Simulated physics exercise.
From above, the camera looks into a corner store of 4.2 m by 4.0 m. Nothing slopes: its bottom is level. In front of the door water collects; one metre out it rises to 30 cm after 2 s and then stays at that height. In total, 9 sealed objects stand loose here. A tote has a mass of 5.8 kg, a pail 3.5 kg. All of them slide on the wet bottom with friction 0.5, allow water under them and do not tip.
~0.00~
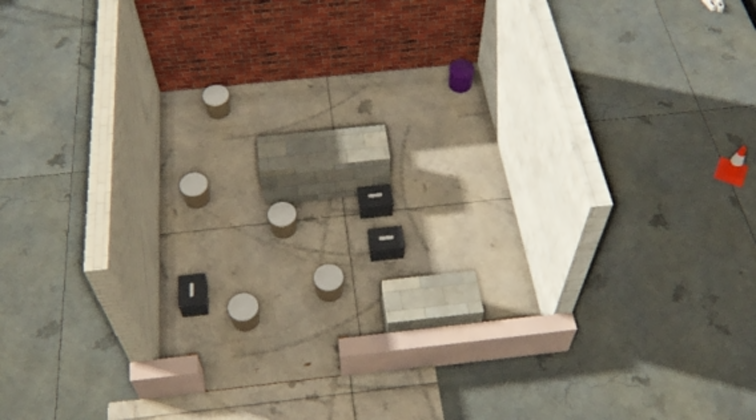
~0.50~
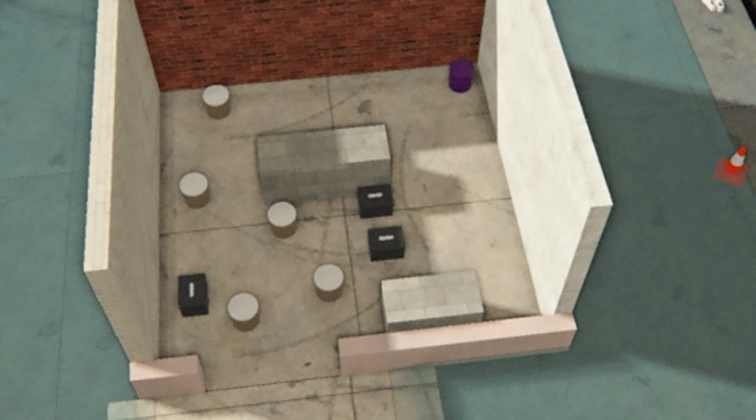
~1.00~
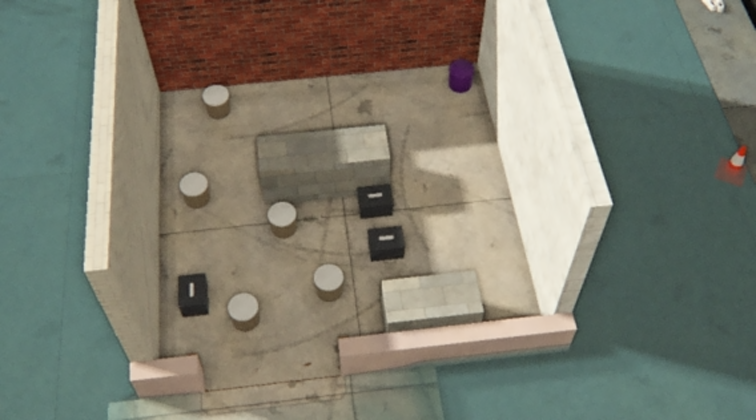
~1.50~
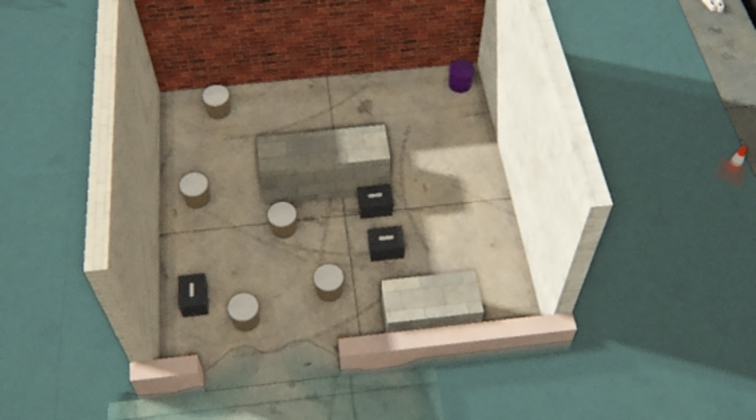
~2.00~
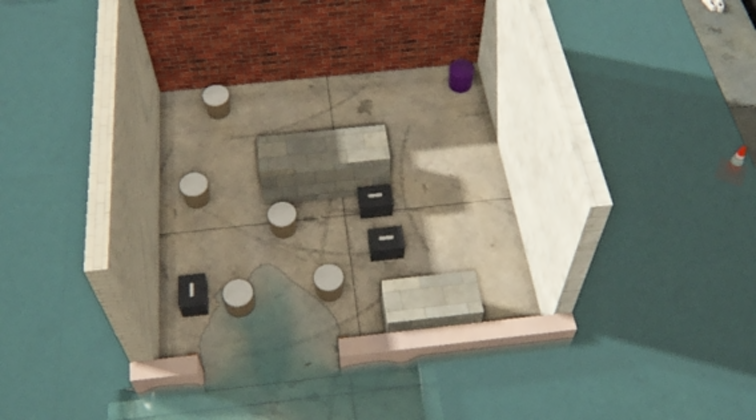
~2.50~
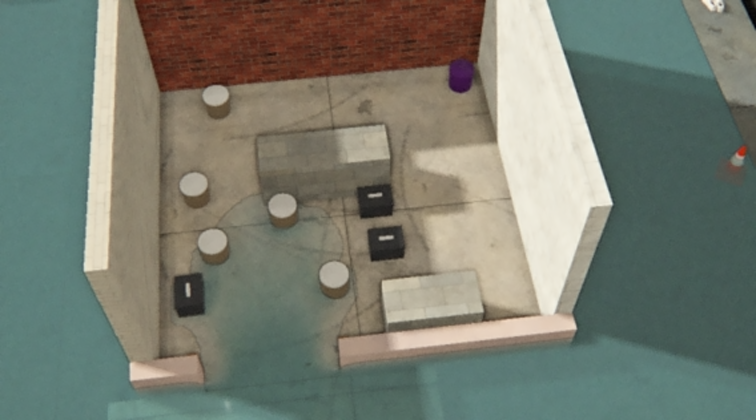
Greenish water spread over the ground around the walled store, then crept in through the gap at the front and pushed a pale round drum back and left, while two others nearby shifted slightly.
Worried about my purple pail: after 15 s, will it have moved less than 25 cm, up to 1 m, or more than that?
It is pushed well off.
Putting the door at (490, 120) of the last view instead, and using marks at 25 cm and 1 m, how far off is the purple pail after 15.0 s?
The purple pail drifts well away.
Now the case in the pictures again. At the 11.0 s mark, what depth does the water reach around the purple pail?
About 25 cm.
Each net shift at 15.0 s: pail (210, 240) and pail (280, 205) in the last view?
In turn: 200 cm, 250 cm.
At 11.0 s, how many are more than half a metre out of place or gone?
At that moment it comes to 8.
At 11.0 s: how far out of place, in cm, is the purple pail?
Roughly 200 centimetres by that point.
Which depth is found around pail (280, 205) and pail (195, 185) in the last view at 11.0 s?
Close to 24 and 25 centimetres.
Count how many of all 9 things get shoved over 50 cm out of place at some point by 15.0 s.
9 in all.
After 3.5 s the purple pail is near (462, 69), 0.0 m from its start, aground; 2 afloat.
After 6.8 s the purple pail is near (457, 53), 0.1 m from its start, afloat; 7 afloat.
After 11.0 s the purple pail is near (456, 191), 2.1 m from its start, afloat; 9 afloat.
After 15.0 s the purple pail is near (218, 197), 3.6 m from its start, afloat; 9 afloat.
